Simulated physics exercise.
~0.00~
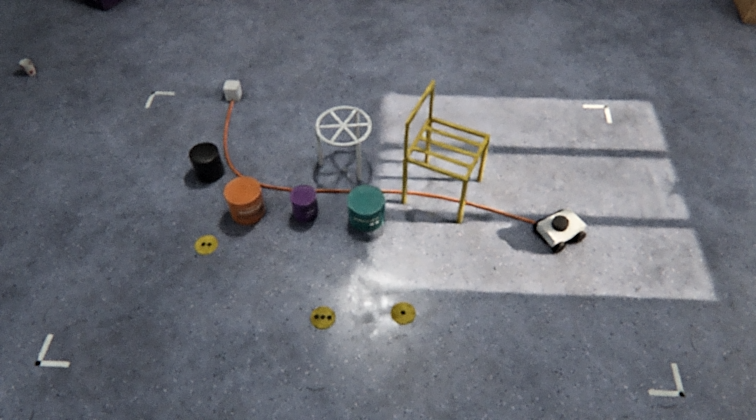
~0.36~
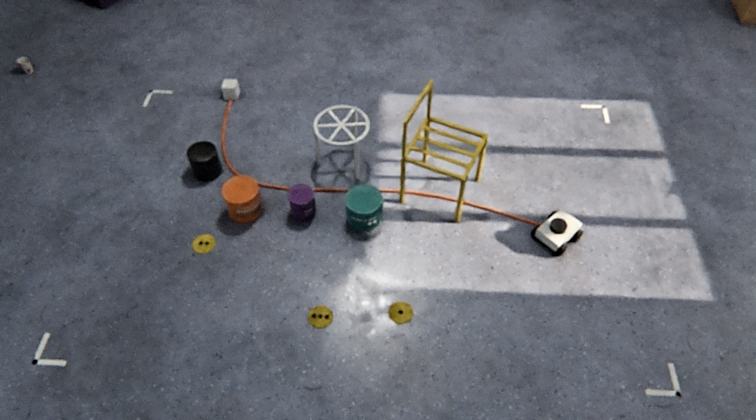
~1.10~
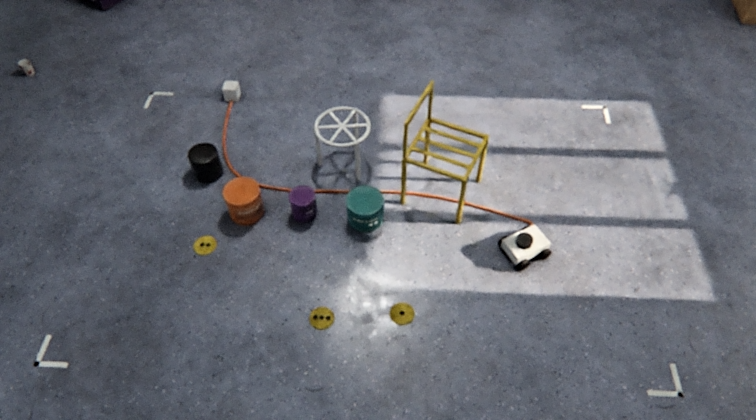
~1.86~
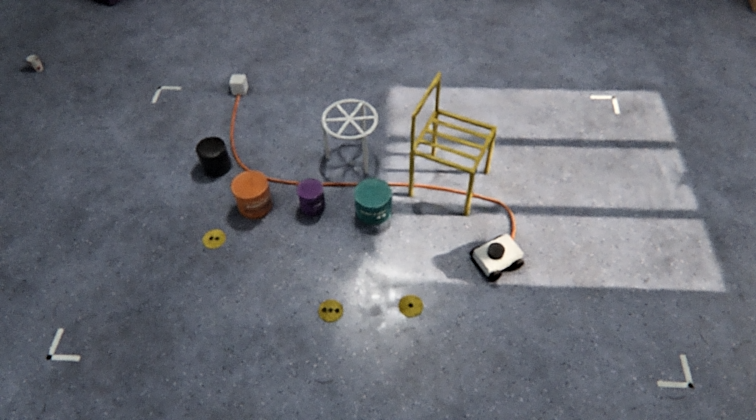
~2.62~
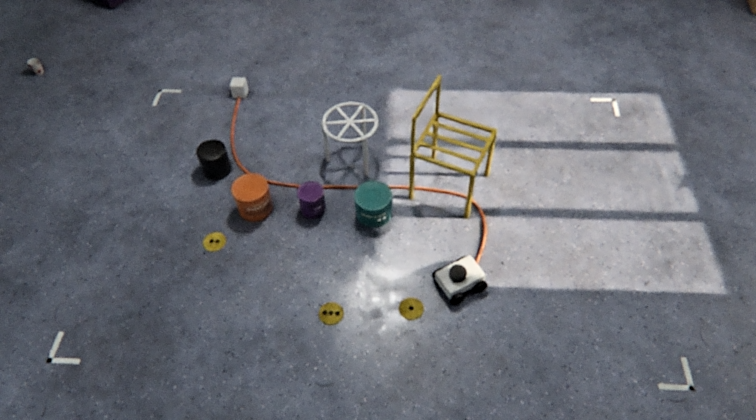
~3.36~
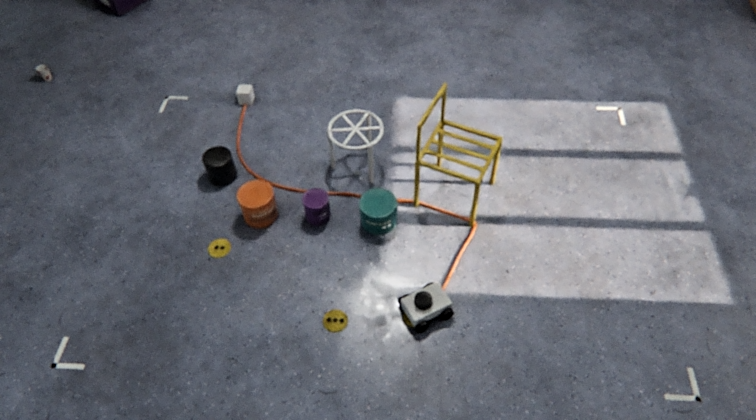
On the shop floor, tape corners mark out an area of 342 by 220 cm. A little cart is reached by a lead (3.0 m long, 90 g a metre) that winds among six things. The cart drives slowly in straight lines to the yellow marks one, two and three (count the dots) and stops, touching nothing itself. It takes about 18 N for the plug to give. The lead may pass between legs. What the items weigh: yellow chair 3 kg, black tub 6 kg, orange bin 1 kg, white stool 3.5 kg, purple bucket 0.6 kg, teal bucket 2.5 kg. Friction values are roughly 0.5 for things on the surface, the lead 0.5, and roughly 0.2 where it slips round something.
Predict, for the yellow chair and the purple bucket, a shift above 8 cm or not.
Prediction: Yellow chair - shifts too far; purple bucket - barely budges.
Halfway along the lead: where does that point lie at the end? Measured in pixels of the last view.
Approximate pixel position: (394, 192).
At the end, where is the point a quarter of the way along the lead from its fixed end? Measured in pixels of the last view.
That spot lies close to pixel (310, 151) in the last view.
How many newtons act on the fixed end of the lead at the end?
About 0 N.
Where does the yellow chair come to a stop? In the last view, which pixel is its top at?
Roughly (426, 151).
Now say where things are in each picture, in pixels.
The first frame shows yellow chair (447, 146); purple bucket (303, 195); marks (403, 313) (206, 245) (323, 318); lead runs through (227, 124) (334, 191) (517, 217); cart (565, 231).
In the second frame, lead runs through (225, 123) (332, 190) (515, 217); cart (561, 232).
In the third frame, lead runs through (226, 125) (333, 191); cart (530, 248).
In the fourth frame, lead runs through (233, 118) (341, 184); cart (503, 257).
In the fifth frame, lead runs through (234, 121) (341, 187) (484, 241); cart (466, 279).
The sixth frame shows yellow chair (460, 149); purple bucket (315, 198); lead runs through (240, 128) (351, 194) (454, 267); cart (433, 306).
At 5.1 s, cart at (339, 287), lead slack at the fixed end; nothing else has moved.
At 6.8 s, cart at (254, 256), 3 N at the fixed end; yellow chair 13 cm off its start.
At 8.5 s, cart at (266, 276), lead slack at the fixed end; yellow chair 20 cm off its start at (426, 151).
At 10.2 s, cart at (335, 319), lead slack at the fixed end; yellow chair 20 cm off its start.
At 10.6 s, cart at (335, 319), lead slack at the fixed end; yellow chair 20 cm off its start at (426, 151), purple bucket 0 cm off its start at (315, 198).
